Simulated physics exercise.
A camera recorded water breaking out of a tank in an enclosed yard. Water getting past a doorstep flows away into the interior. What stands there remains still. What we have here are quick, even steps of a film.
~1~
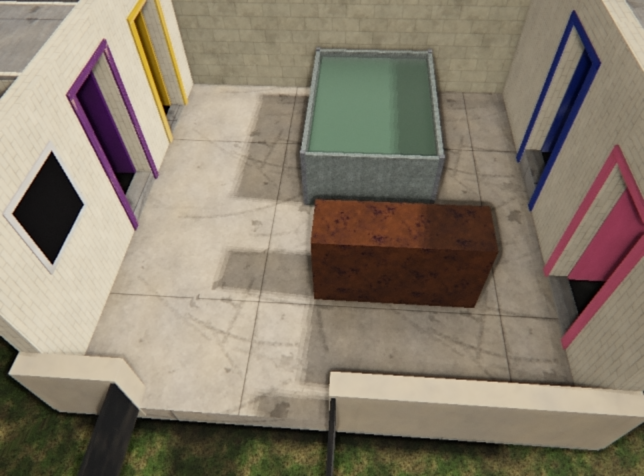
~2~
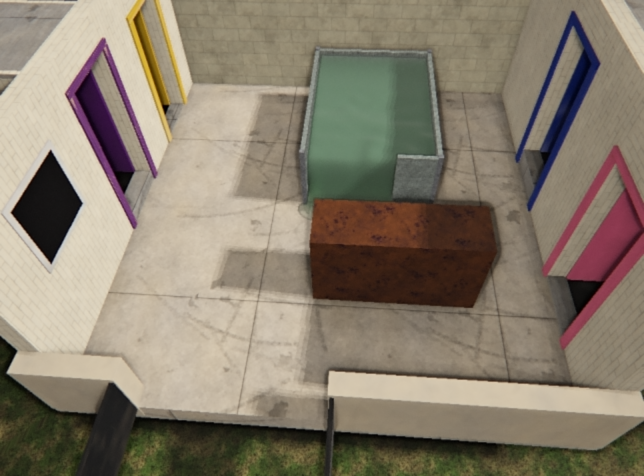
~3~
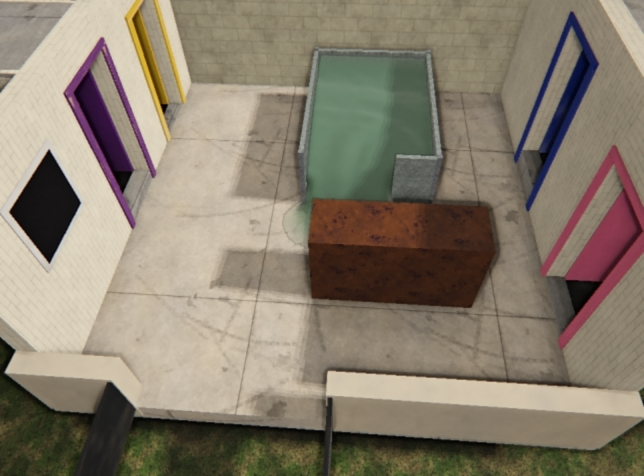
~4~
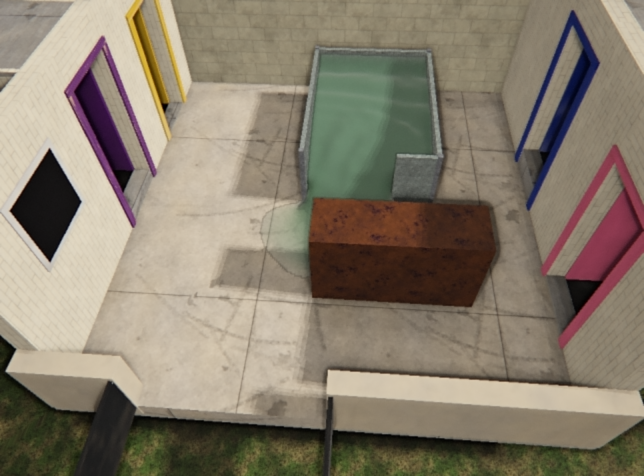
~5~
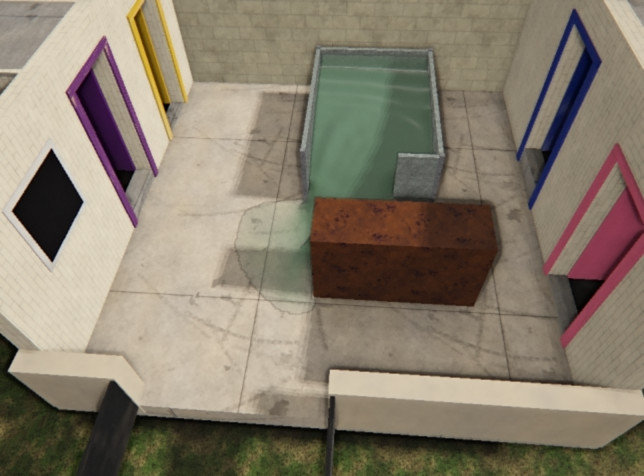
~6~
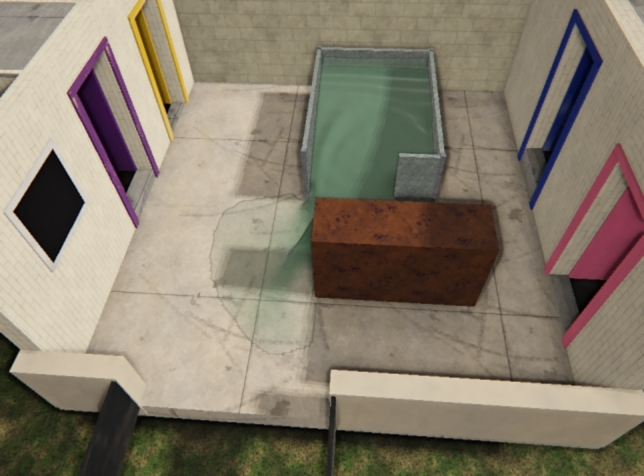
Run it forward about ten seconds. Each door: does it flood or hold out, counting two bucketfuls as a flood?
Purple door holds out, blue door holds out, yellow door floods, pink door floods.
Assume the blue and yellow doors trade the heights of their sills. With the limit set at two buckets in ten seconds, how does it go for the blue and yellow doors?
The blue door exceeds it, the yellow door falls short.
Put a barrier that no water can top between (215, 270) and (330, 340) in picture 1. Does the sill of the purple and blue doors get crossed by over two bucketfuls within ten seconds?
My reading: Purple is over; blue stays under.
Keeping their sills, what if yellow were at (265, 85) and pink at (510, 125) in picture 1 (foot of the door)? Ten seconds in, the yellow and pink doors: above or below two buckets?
Yellow: Exceeds the limit. Pink: Exceeds the limit.
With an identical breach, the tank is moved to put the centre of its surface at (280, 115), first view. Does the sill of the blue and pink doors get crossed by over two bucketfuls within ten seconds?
Briefly, blue ends up below while pink ends up below.
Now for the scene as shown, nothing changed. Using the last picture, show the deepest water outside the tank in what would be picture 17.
My finger goes to (351, 253).
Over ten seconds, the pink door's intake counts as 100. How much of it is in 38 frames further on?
Around 65 in a hundred.
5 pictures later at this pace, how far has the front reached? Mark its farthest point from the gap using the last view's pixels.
The farthest wet point should be near (77, 379).
A moment on, water covers 40 % of the floor; the purple door not reached, the blue door wet at the sill, nothing in, the yellow door not reached, the pink door under two buckets in.
Next, water covers 55 % of the floor; the purple door wet at the sill, nothing in, the blue door wet at the sill, nothing in, the yellow door not reached, the pink door over two buckets in.
Then, water covers 75 % of the floor; the purple door under two buckets in, the blue door wet at the sill, nothing in, the yellow door wet at the sill, nothing in, the pink door over two buckets in.
Later, water covers 95 % of the floor; the purple door under two buckets in, the blue door wet at the sill, nothing in, the yellow door under two buckets in, the pink door far over two buckets in.
In the end, water covers 100 % of the floor; the purple door under two buckets in, the blue door wet at the sill, nothing in, the yellow door far over two buckets in, the pink door far over two buckets in.
